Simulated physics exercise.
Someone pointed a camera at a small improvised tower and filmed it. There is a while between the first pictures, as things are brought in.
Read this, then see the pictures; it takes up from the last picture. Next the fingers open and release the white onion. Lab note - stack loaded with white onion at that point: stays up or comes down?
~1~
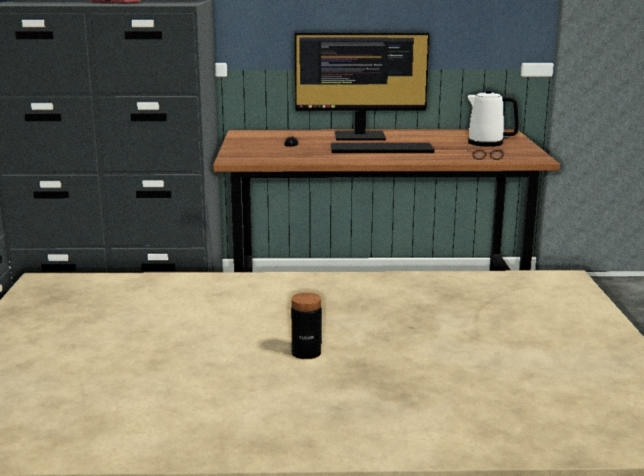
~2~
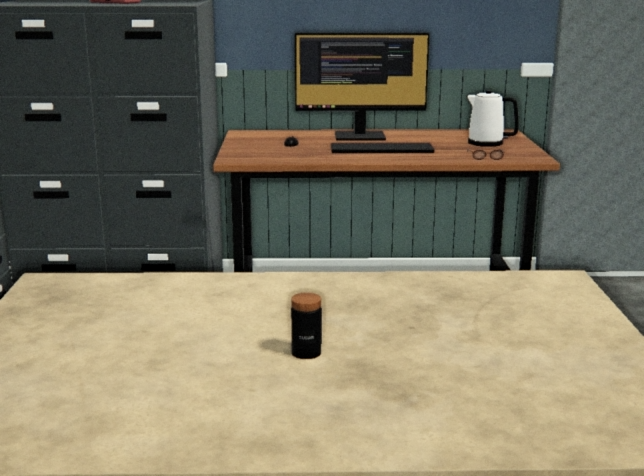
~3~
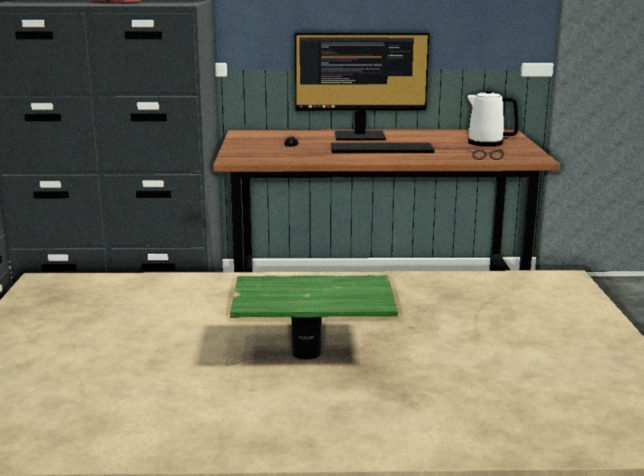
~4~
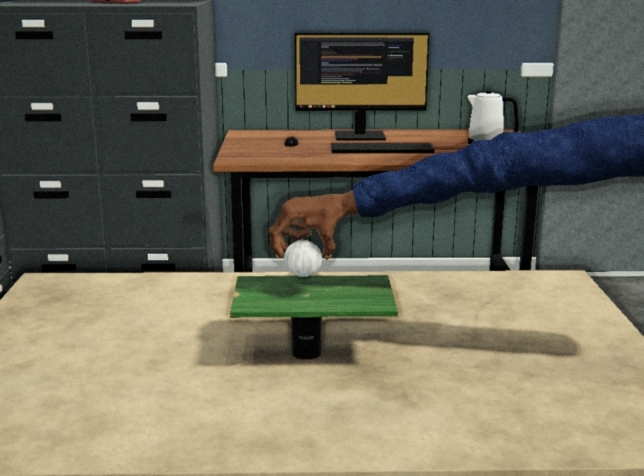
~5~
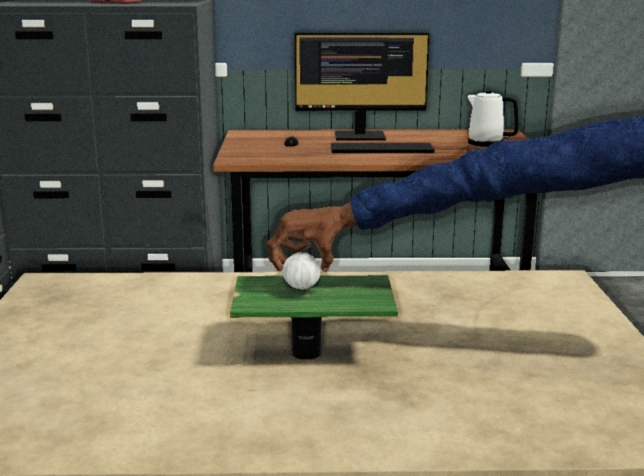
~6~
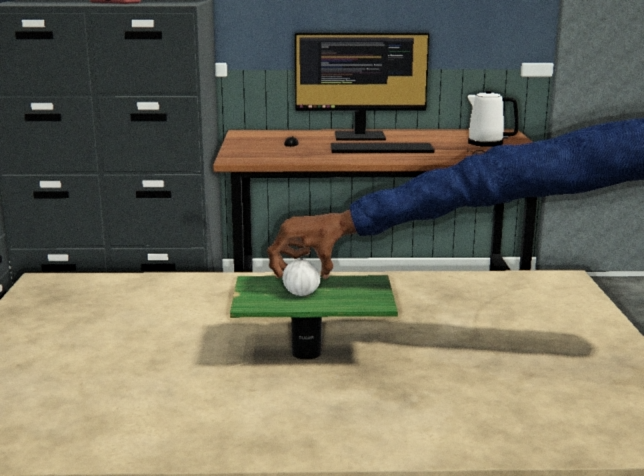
Observed: Stays up.
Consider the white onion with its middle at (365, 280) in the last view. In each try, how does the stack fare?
After that, it tumbles down.
Then, 0.30 s after the last picture, nothing has stirred.
Then, 0.70 s after the last picture, white onion resting near (301, 278).
At rest, all 3 in place. Seen from the same camera at the end, white onion near (301, 278). The stack holds.
